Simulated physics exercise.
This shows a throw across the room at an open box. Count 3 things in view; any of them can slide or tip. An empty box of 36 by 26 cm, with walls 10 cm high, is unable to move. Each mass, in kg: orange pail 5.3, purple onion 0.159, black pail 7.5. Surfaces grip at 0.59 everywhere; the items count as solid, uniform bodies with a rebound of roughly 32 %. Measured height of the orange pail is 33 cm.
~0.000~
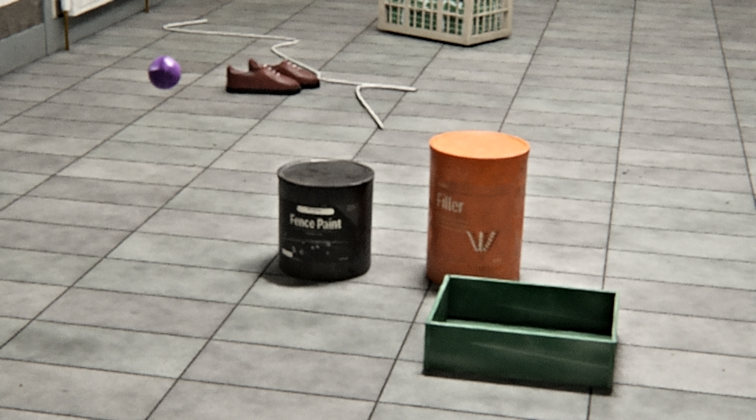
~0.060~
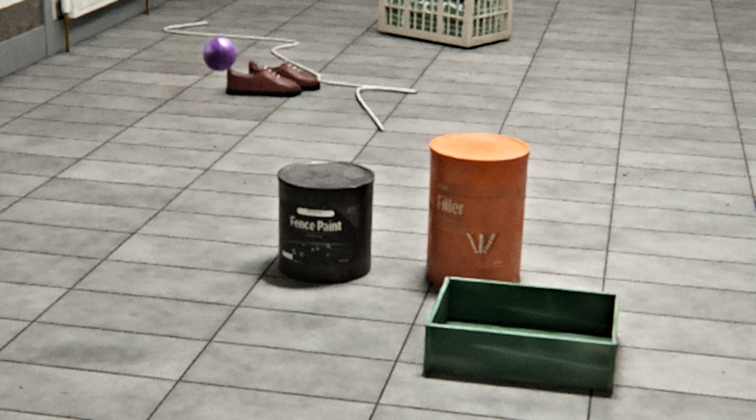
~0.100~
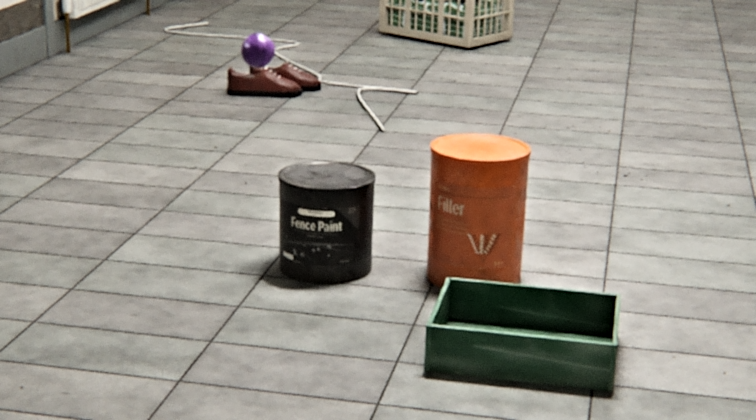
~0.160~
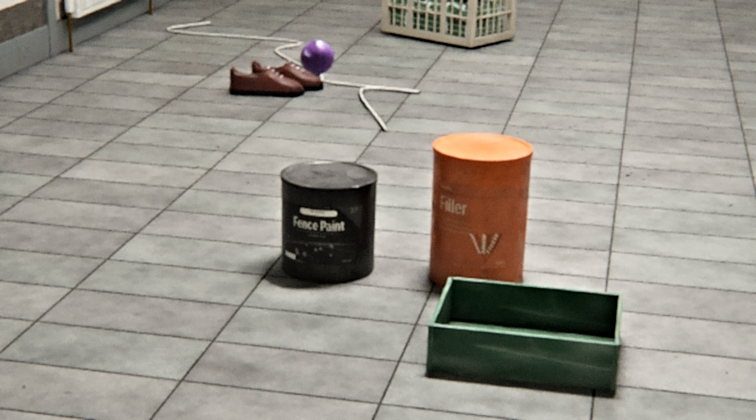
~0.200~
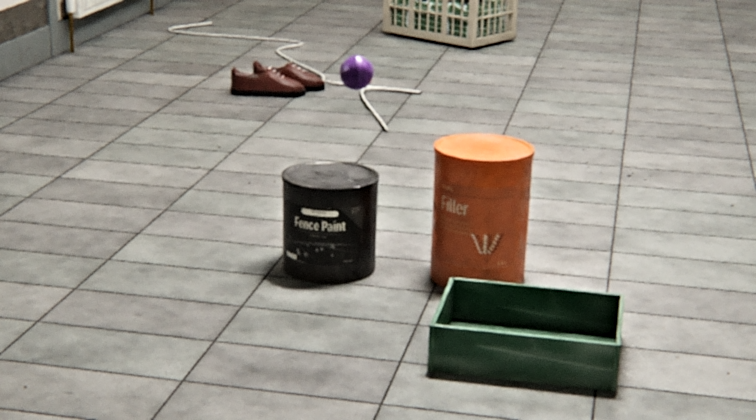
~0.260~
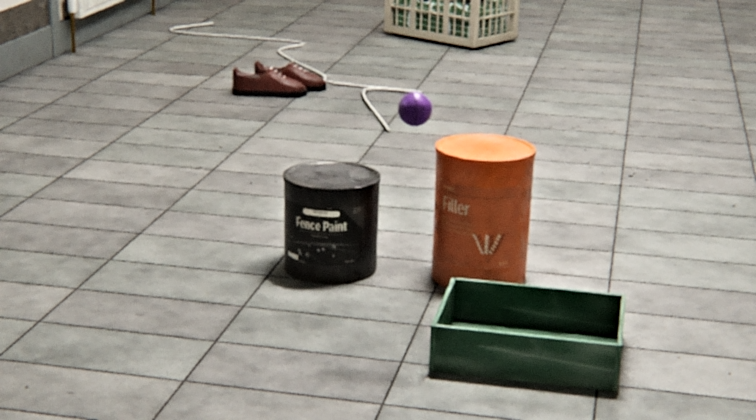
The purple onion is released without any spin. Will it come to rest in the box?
In.
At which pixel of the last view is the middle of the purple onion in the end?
About (500, 332).
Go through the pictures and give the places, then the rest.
In the first picture, 78 cm from the box's middle; purple onion (164, 73); orange pail (476, 210).
In the second picture, 66 cm from the box's middle; purple onion (220, 54); orange pail (476, 212).
In the third picture, 58 cm from the box's middle; purple onion (258, 50); orange pail (477, 213).
In the fourth picture, 46 cm from the box's middle; purple onion (317, 58); orange pail (479, 212).
In the fifth picture, 38 cm from the box's middle; purple onion (357, 72); orange pail (481, 213).
In the sixth picture, 26 cm from the box's middle; purple onion (415, 109); orange pail (482, 213).
After 0.46 s, onion inside the box; purple onion near (596, 344).
After 0.66 s, onion inside the box; purple onion near (557, 336).
At rest (2.4 s), onion inside the box; the bystanders in place, give or take 10 cm. Seen from the same camera at the end, purple onion near (500, 332).
